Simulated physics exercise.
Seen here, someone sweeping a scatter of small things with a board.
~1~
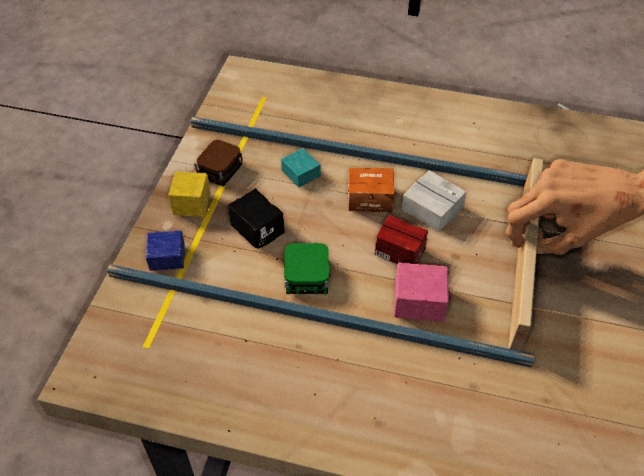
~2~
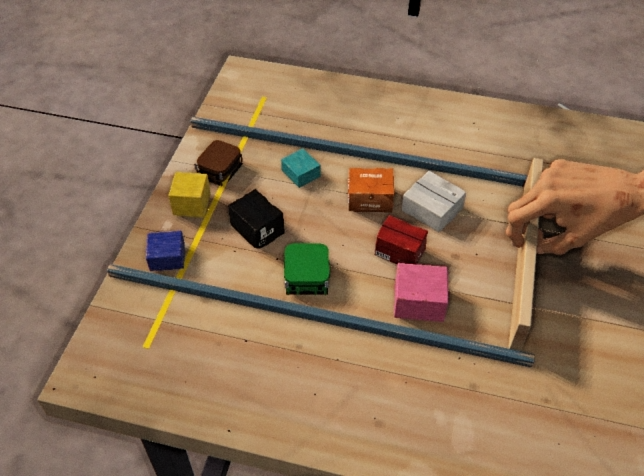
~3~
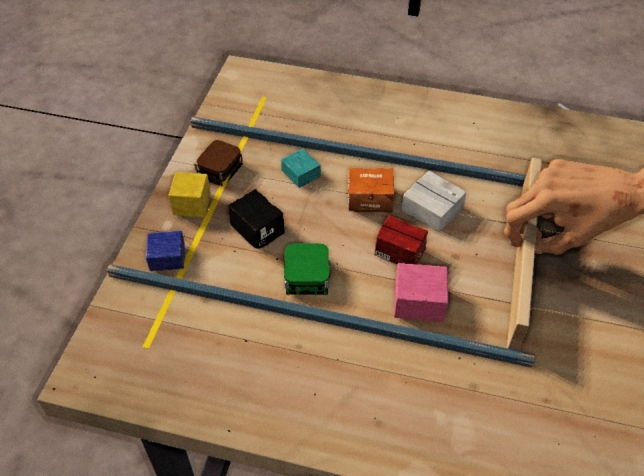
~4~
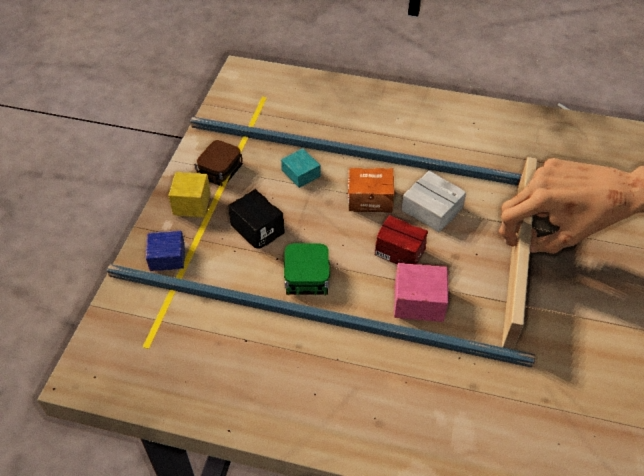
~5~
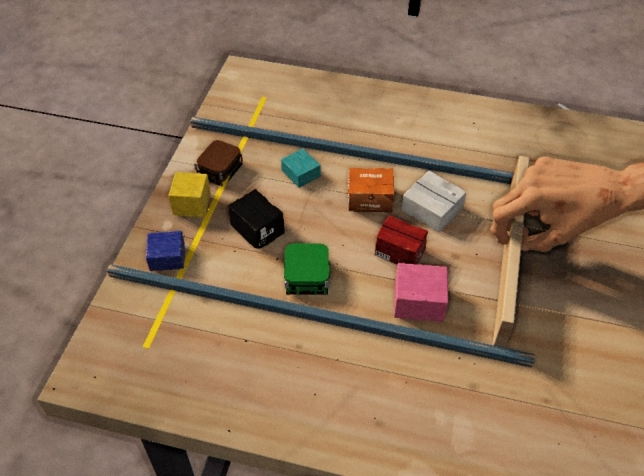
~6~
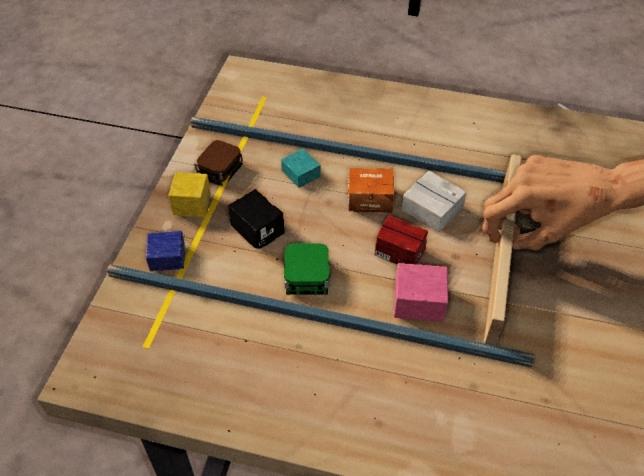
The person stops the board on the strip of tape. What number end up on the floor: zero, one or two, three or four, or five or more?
As it turns out, the number that fall off is three or four.
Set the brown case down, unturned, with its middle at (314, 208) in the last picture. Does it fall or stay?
Then it does not fall.
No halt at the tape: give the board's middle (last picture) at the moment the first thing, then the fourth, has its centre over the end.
At (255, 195) for the first, at (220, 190) for the fourth.
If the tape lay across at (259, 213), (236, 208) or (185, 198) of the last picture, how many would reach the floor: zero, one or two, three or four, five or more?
For each place: No fall at all; three to four; five or over.
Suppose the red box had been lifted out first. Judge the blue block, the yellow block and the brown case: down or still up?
The blue block comes down, the yellow block holds on, the brown case comes down.
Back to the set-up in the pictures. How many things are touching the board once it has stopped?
In contact: 4.
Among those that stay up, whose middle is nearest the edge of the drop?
Foremost is the green case.
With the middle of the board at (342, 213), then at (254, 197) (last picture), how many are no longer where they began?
First 7, then 10.
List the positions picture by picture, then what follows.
Yellow block (190, 195); blue block (166, 251); brown case (219, 163); board (527, 249); tape (214, 204), in the first picture.
Blue block (166, 251); pink block (421, 292), in the second picture.
Brown case (220, 164); red box (401, 243), in the third picture.
Yellow block (190, 195); green case (307, 270), in the fourth picture.
Blue block (166, 251); turquoise block (301, 168), in the fifth picture.
Yellow block (190, 195); blue block (166, 251); brown case (220, 164); board (504, 244); tape (214, 204), in the sixth picture.
Soon after, none off yet; yellow block at rest near (190, 195); blue block at rest near (166, 251); brown case at rest near (220, 164).
In the end, the number that fall off is three or four; gone, orange box, brown case, blue block and yellow block.
